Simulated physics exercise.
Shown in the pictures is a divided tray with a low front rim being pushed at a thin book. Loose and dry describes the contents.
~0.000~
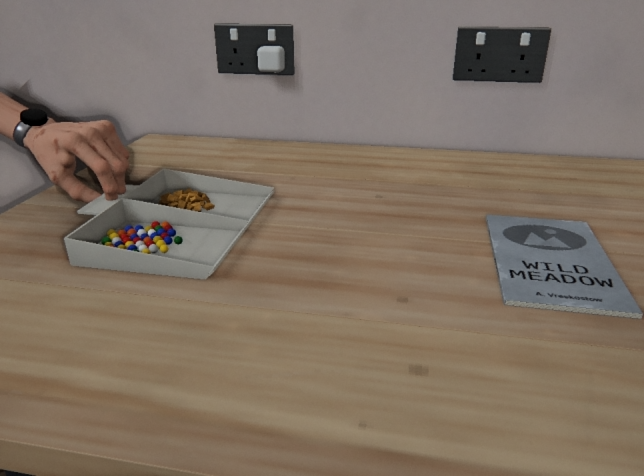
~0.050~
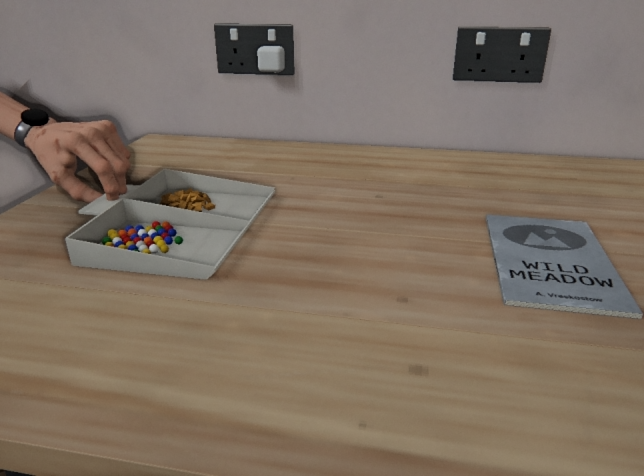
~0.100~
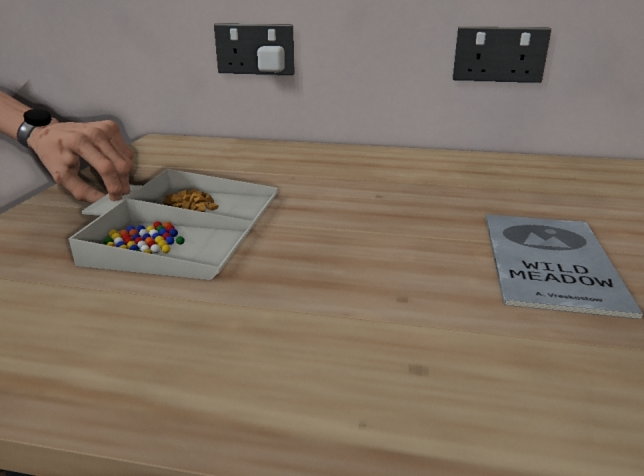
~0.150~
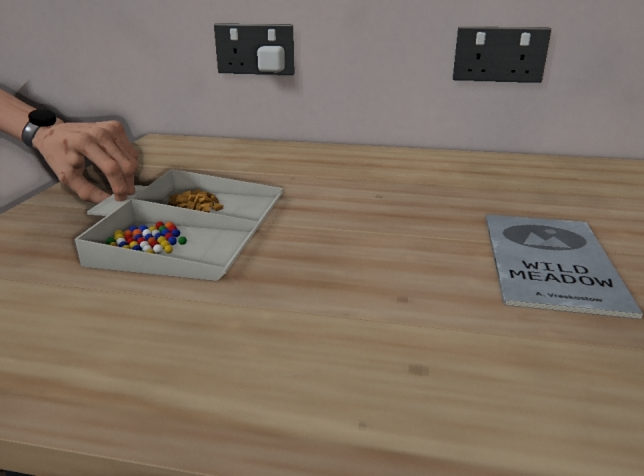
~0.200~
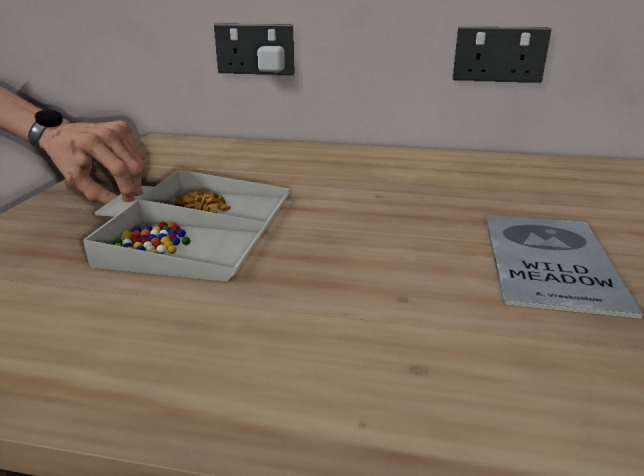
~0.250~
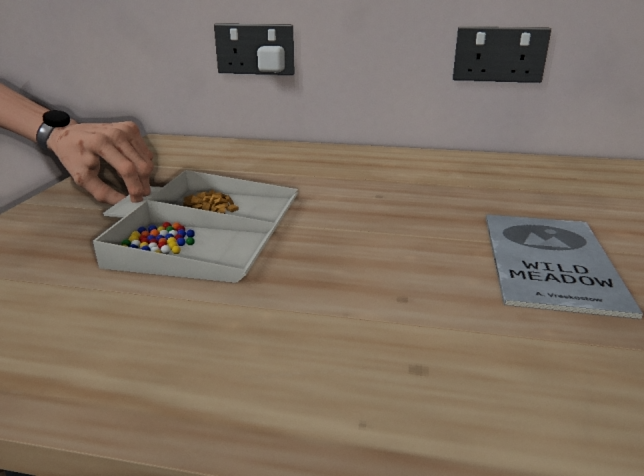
Divided tray of colourful beads and brown cereal pieces sliding slightly right across a wooden table, pushed by a hand wearing a watch.
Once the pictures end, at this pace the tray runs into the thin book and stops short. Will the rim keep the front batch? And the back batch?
The front batch stays put. Back batch: It stays put.
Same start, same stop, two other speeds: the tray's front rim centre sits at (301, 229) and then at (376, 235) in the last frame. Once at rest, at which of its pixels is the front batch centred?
The middle stops roughly at (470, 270) the first time and at (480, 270) the second time.
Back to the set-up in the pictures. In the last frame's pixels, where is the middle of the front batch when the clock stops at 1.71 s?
Somewhere close to (412, 264).
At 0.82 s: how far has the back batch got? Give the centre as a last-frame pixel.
(300, 212), give or take.
After 0.82 s, tray still sliding, front rim near (374, 235); front batch all inside; back batch all inside.
After 1.50 s, tray stopped at the thin book; front batch all inside; back batch all inside.
After 1.71 s, tray stopped at the thin book; front batch all inside, moved towards the front rim; back batch all inside.
In the end (2.5 s), tray stopped at the thin book; front batch all inside, moved towards the front rim; back batch all inside.
